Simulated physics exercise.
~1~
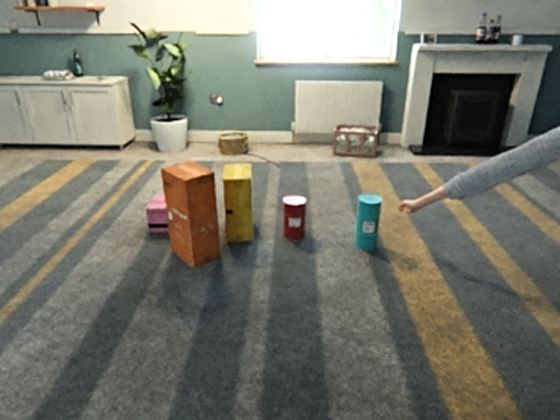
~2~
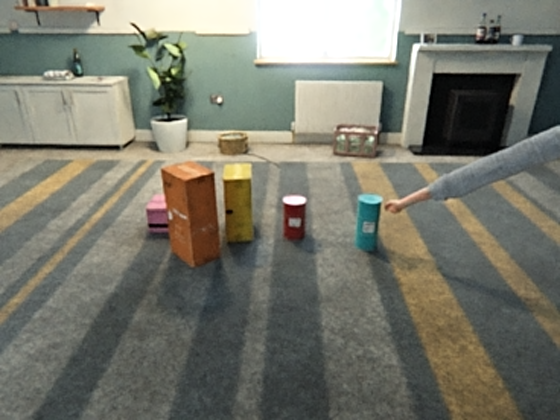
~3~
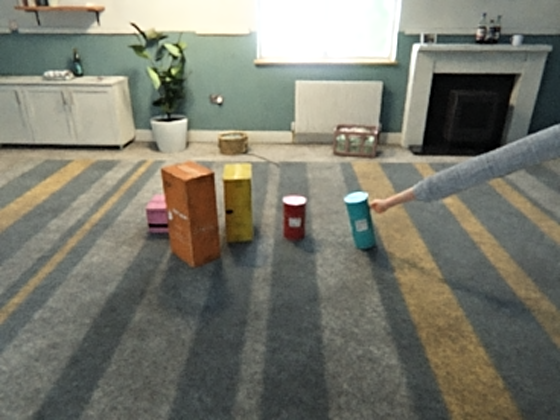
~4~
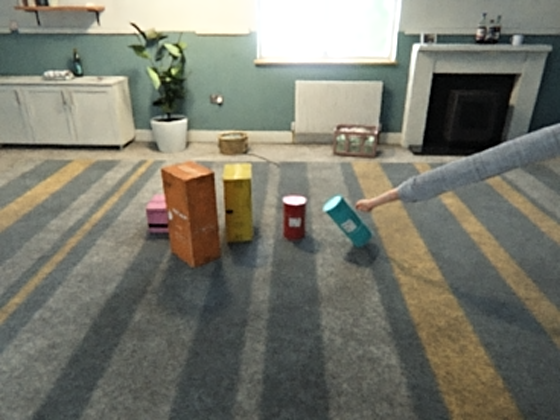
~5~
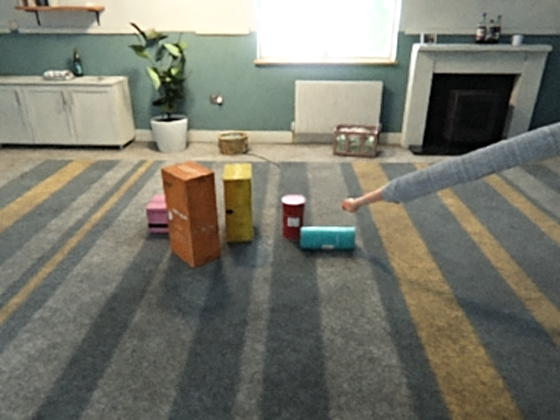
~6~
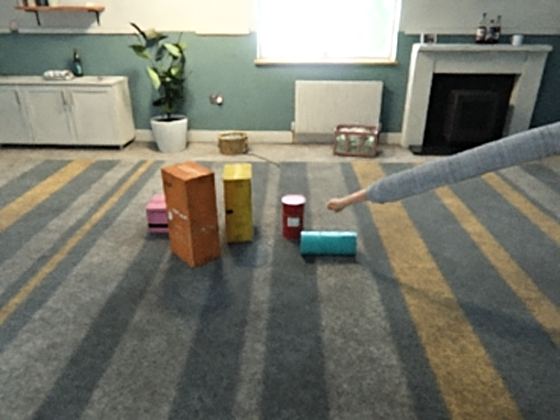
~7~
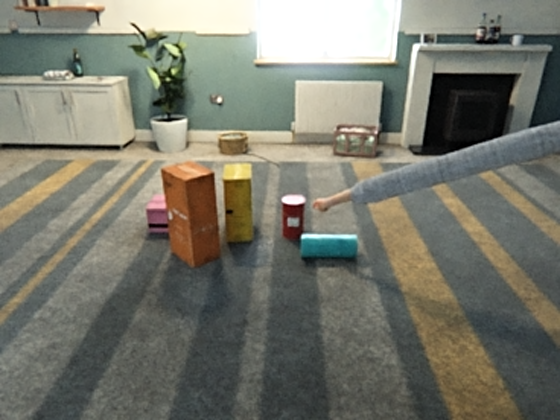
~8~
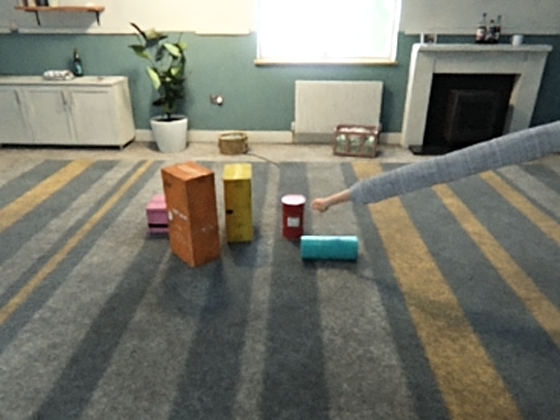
The clip opens on a striped carpet where a pink box, an orange box, a yellow box, a red canister and a turquoise canister stand in a loose row, with a hand reaching in from the right. The hand meets the upright turquoise canister and pushes it to the left. The canister leans, then tilts further as the arm keeps extending. It topples onto its side just in front of the red canister, shifting only slightly afterward. The hand hovers near the red canister at the end, while the boxes and red canister remain standing in place.
